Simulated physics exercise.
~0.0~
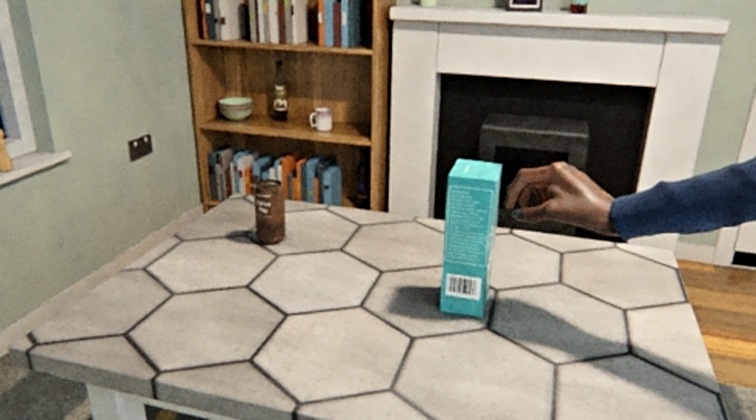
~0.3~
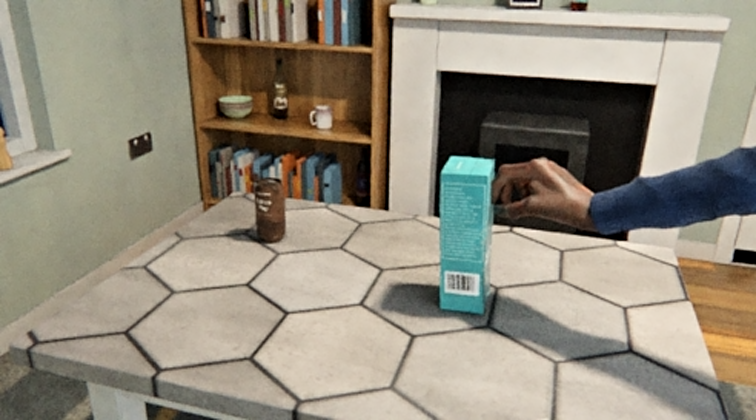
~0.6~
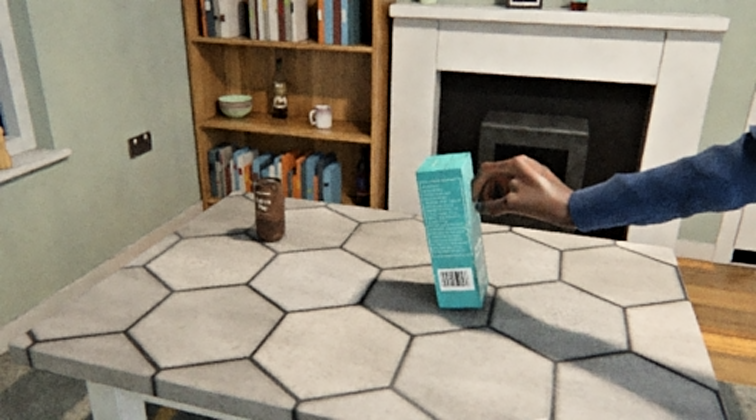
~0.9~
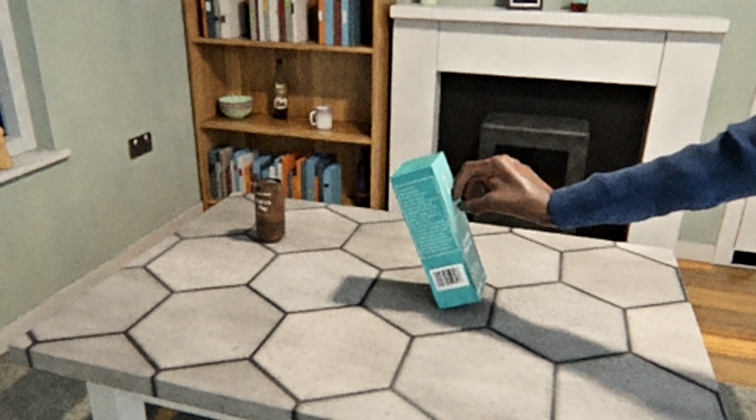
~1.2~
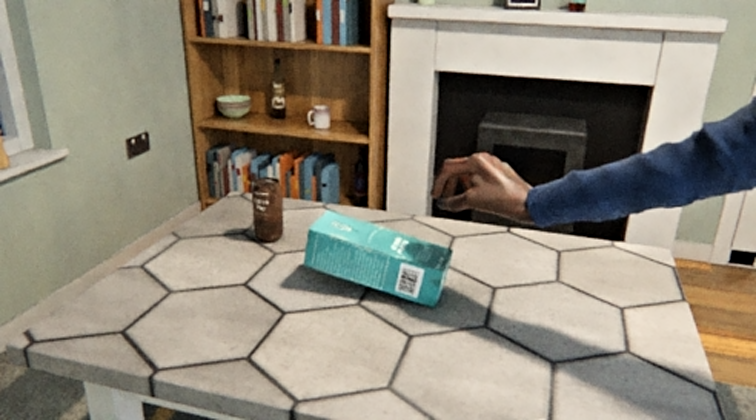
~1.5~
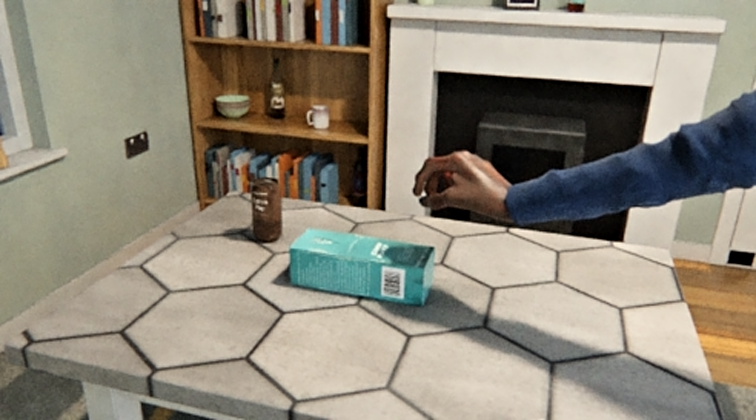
A turquoise carton tilts left as a hand pushes it, then topples onto its side.
